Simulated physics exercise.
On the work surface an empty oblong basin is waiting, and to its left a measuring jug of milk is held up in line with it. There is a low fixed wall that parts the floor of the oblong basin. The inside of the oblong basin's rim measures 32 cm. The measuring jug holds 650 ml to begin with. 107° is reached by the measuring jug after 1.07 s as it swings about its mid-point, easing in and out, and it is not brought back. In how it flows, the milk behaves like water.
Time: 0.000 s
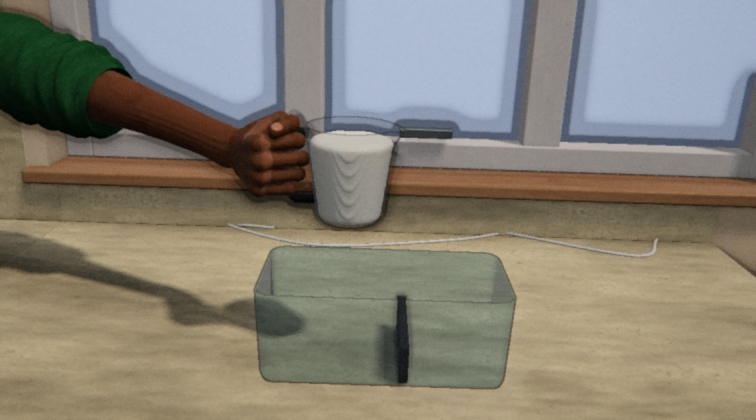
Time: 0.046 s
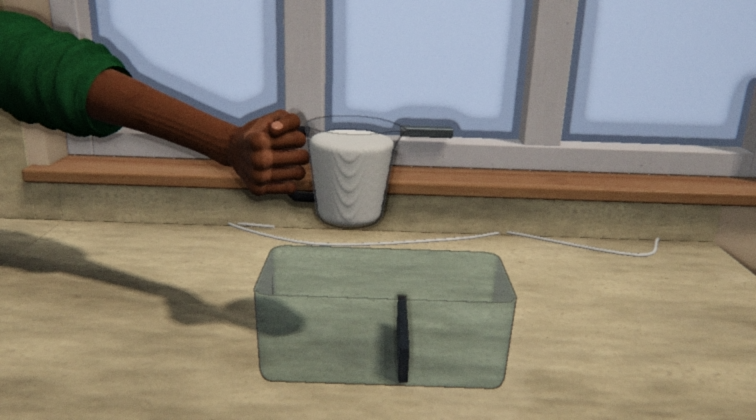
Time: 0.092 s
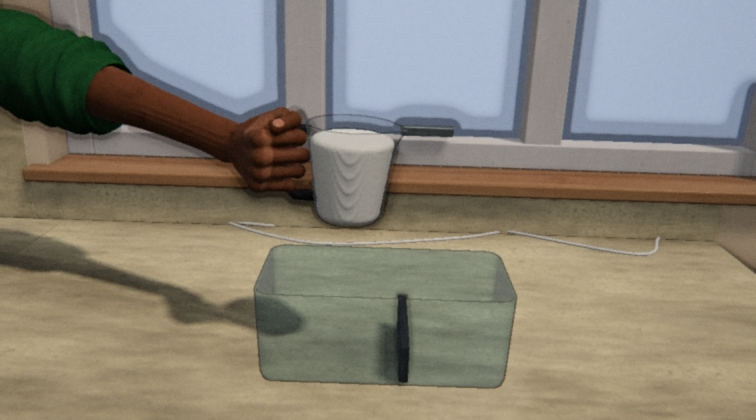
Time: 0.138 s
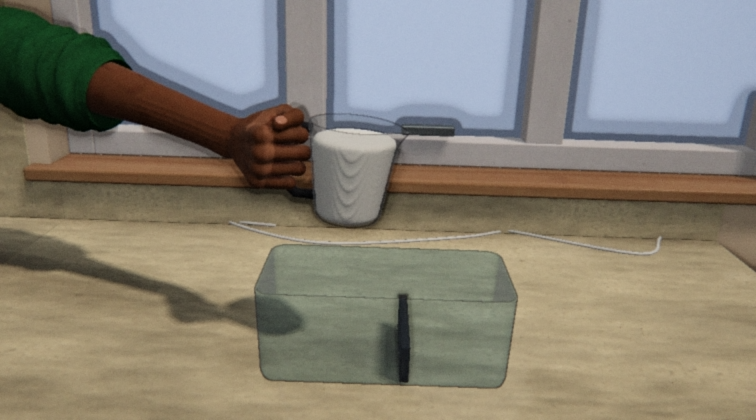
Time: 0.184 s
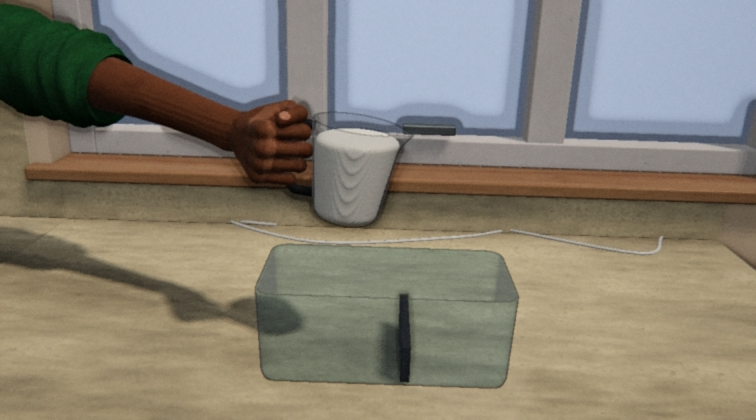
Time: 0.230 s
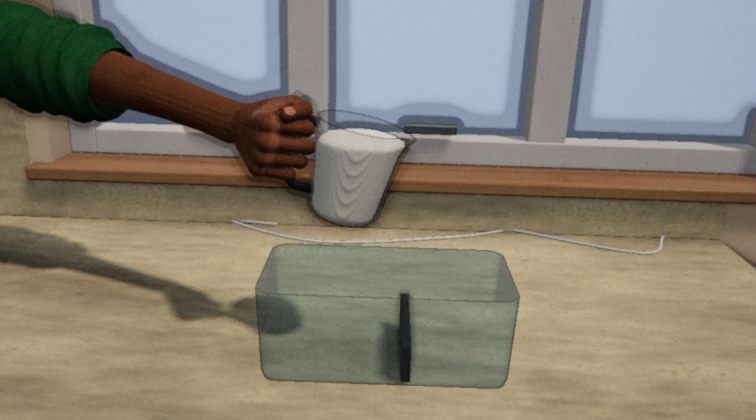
A measuring jug of milk, held by a hand, tilts slightly to the right.
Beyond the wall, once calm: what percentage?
93 out of 100.
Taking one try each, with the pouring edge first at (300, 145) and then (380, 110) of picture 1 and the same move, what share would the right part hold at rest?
The first try gives 5 percent and the second 90 percent.
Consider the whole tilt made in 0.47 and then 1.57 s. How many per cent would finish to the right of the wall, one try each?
Respectively 90 and 95 %.
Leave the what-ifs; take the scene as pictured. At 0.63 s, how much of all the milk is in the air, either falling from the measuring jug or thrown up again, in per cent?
18 per cent.
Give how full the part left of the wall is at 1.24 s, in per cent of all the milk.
Roughly 5 per cent.
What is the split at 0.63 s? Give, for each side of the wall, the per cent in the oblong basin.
I'd say some 0 on the left and some 6 on the right.
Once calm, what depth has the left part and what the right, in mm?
Left about 0 mm, right about 34 mm.
By 0.63 s the tilt is 69° and 75 per cent is still to pour, 0 is left of the wall and 6 right of it.
By 0.93 s the tilt is 102° and 18 per cent is still to pour, 2 is left of the wall and 62 right of it.
By 1.24 s the tilt is 107° and 0 per cent is still to pour, 5 is left of the wall and 92 right of it.
By 1.57 s the tilt is 107° and 0 per cent is still to pour, 5 is left of the wall and 93 right of it.
At rest 5 per cent lies left of the wall, 93 right of it and 2 outside.
